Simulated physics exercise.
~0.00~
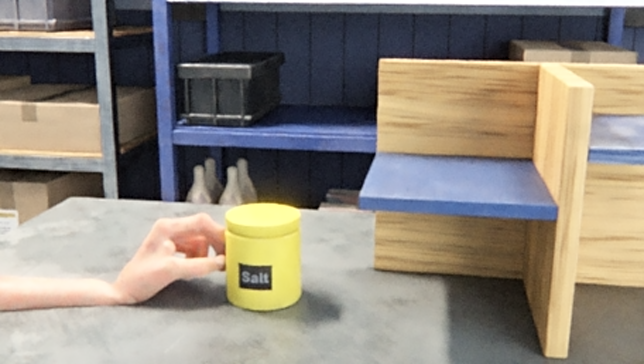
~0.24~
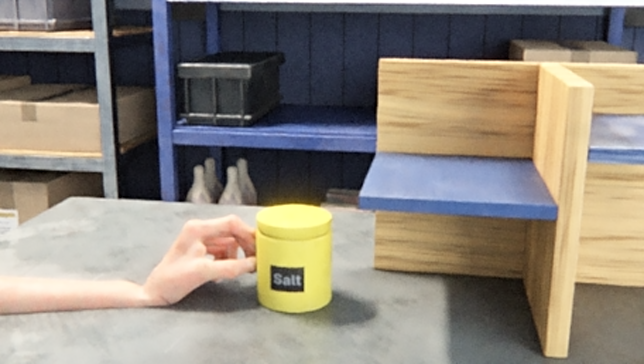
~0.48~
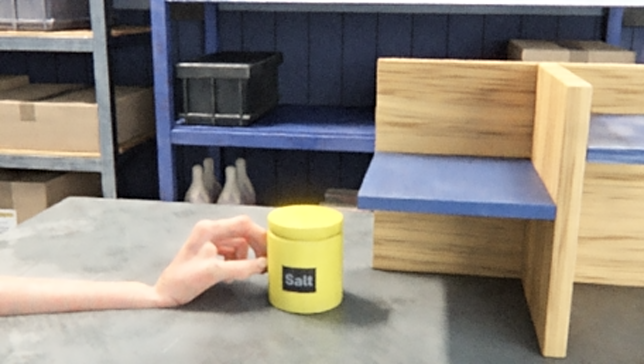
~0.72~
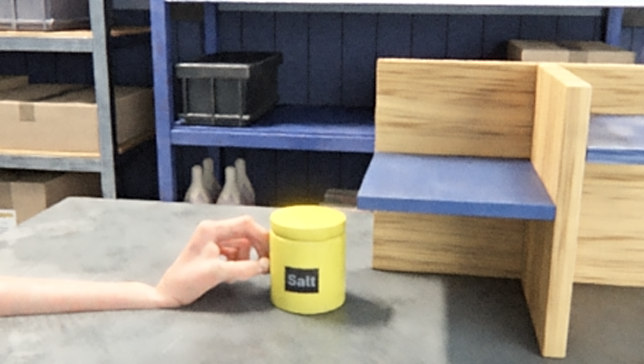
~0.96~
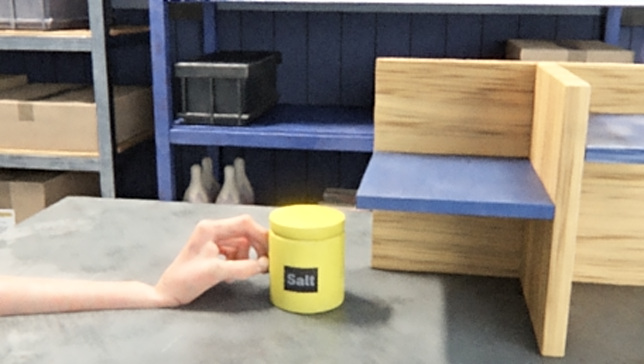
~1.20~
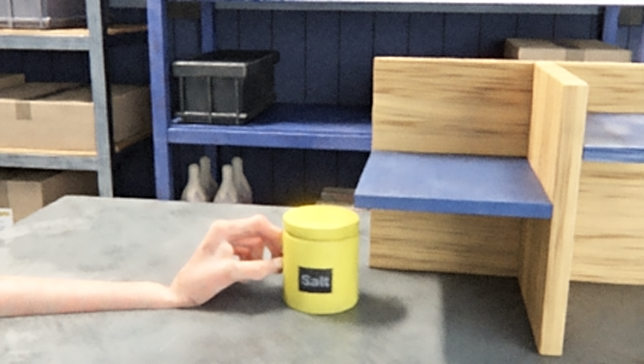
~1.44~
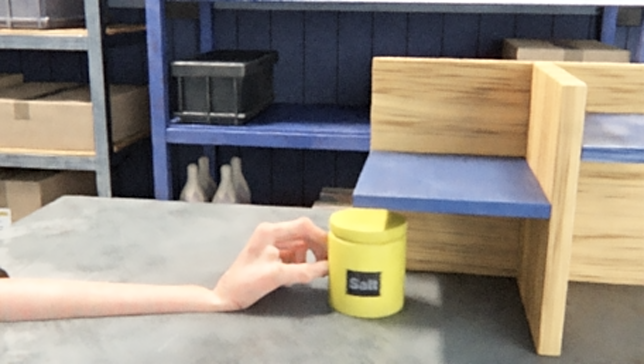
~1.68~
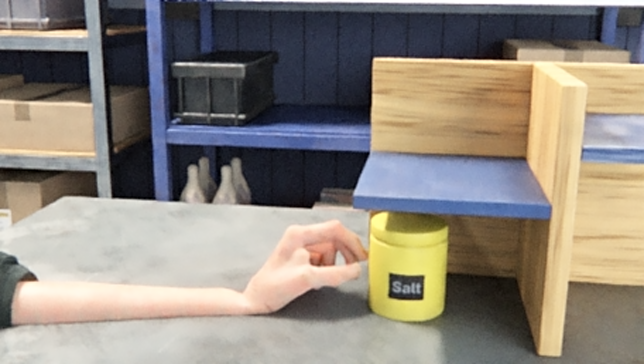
A hand reaches in from the left across a grey tabletop in a storeroom, seen from the front by a slightly swaying camera, its fingers against a yellow lidded jar labelled "Salt". To the right stands a wooden partition with a low blue shelf, and behind are racks with cardboard boxes, a dark bin and pale bottles. The hand pushes the upright jar to the right, then pauses briefly. It pushes again, bringing the jar up to the shelf's opening and partway in. Finally the jar fits beneath the blue shelf, the hand still close behind it.
